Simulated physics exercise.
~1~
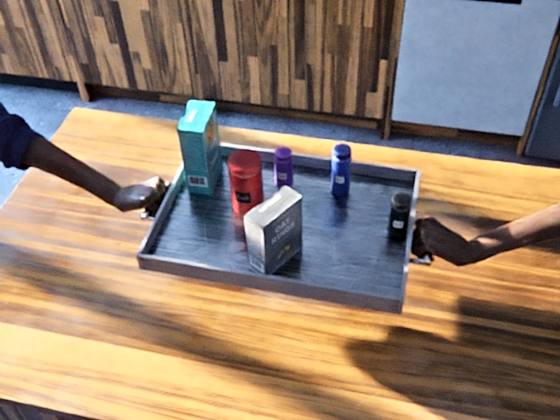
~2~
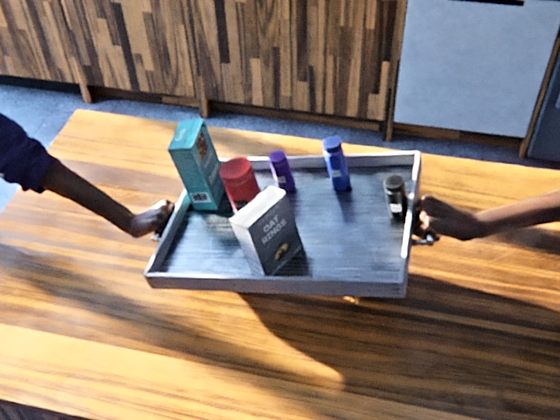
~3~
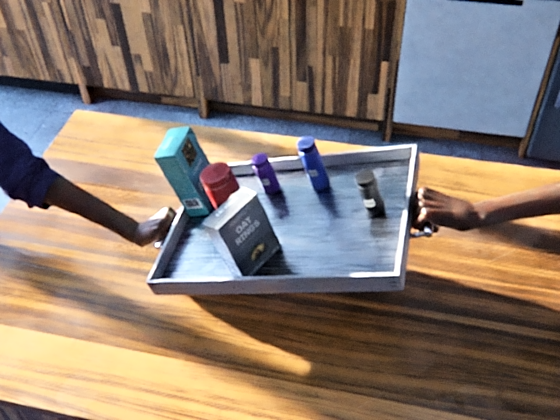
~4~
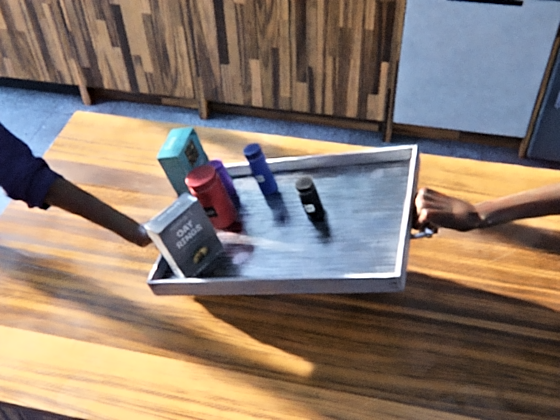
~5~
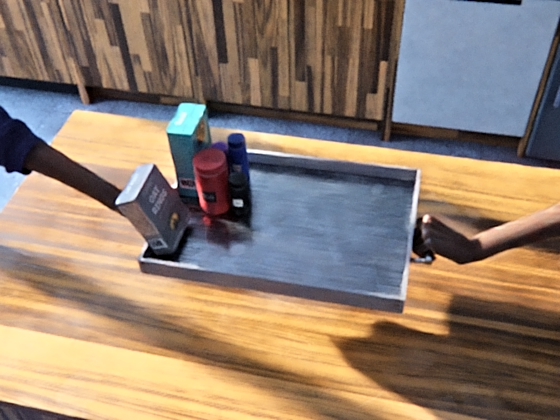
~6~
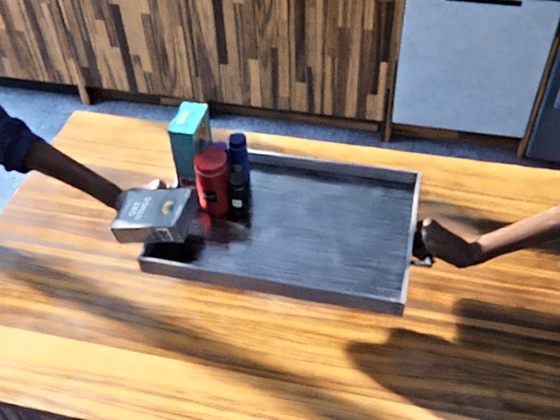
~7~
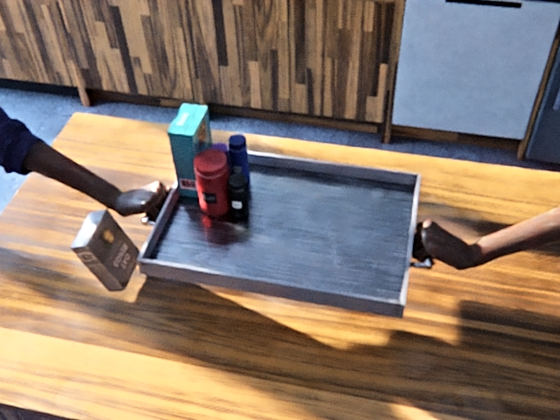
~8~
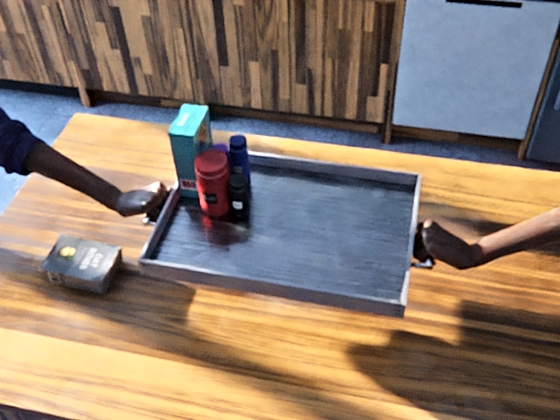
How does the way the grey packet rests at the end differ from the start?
At the start the grey packet stands upright on the tray. At the end it lies on its side on the table, to the left of the tray.
